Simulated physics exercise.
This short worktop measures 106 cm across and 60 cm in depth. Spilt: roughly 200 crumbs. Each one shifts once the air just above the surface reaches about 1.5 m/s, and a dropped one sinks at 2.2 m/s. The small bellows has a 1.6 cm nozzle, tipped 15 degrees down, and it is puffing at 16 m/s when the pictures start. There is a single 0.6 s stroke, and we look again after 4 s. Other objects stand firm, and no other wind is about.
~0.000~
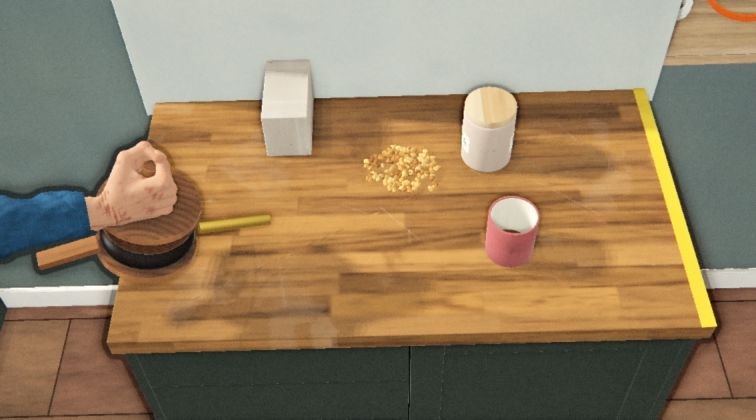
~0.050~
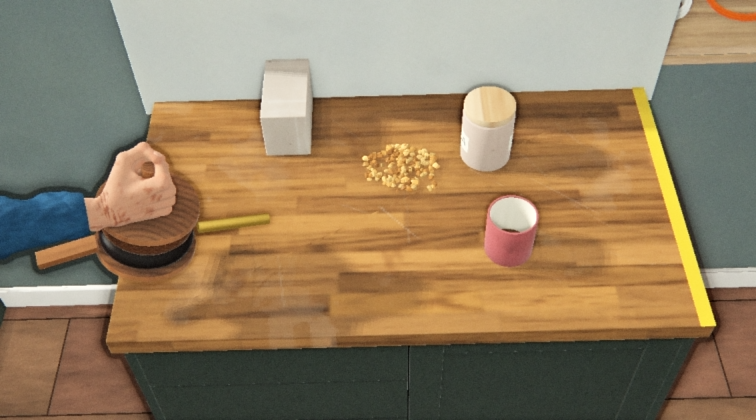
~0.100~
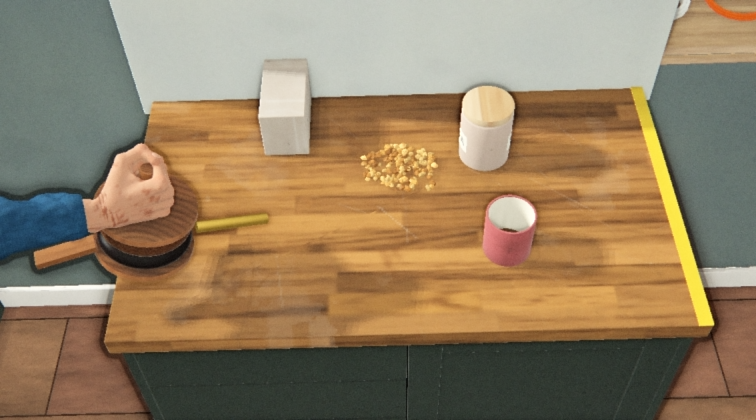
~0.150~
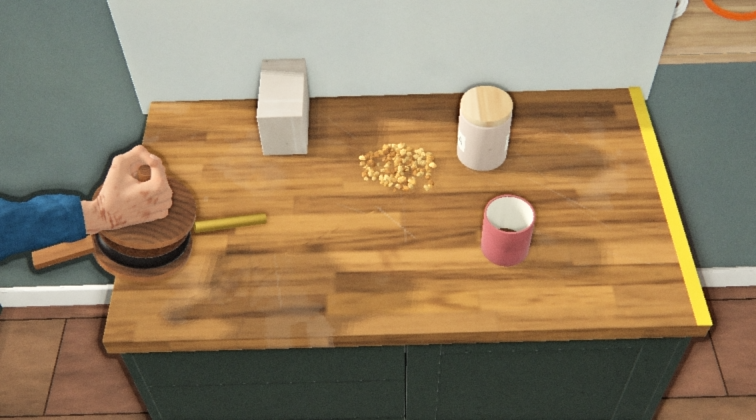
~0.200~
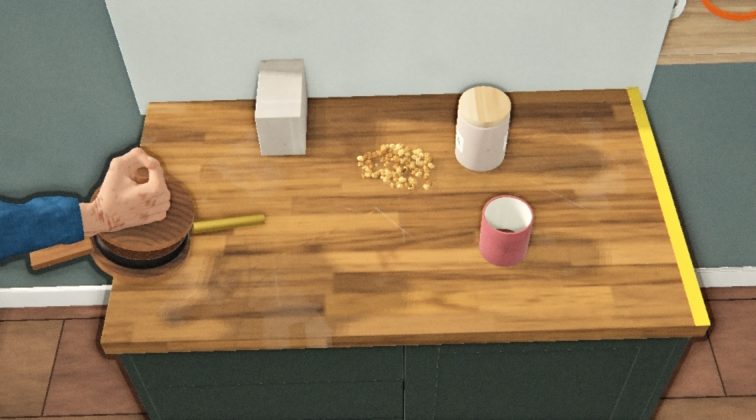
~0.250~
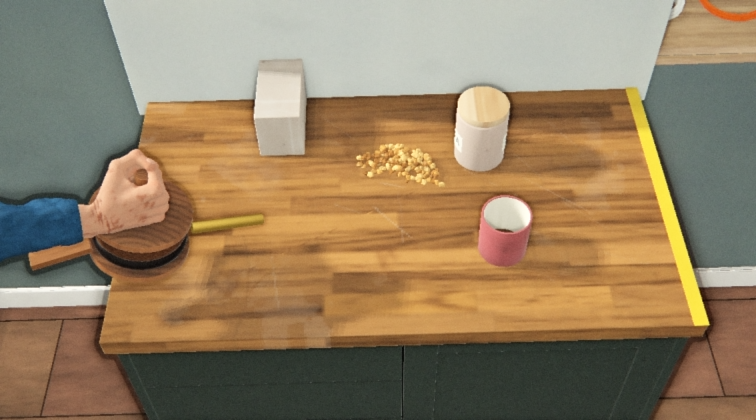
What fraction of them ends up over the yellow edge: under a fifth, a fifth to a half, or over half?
Chances are it is beneath a fifth.
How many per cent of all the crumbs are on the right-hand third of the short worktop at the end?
Near 40 %.
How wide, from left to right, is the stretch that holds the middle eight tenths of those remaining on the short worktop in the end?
Spread, left to right: Approx. 20 cm.
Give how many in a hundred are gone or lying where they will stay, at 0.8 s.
60 %.
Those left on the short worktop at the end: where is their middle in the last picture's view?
The middle sits near pixel (465, 97).
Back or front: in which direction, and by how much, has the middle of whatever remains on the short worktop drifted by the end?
The middle ends up shifted toward the far edge, about 20 cm.
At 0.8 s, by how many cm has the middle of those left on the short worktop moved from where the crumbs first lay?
The centre sits some 25 cm from where it began.
After 0.8 s, 99 % are still on the top, 1 % are over the yellow edge; the middle of those left on the top is near (465, 97).
After 1.3 s, 99 % are still on the top, 1 % are over the yellow edge; the middle of those left on the top is near (465, 97).
After 2.2 s, 99 % are still on the top, 1 % are over the yellow edge; the middle of those left on the top is near (465, 97).
After 4.0 s, at the end, 1 % are over the yellow edge; the middle of those left on the top is near (465, 97).
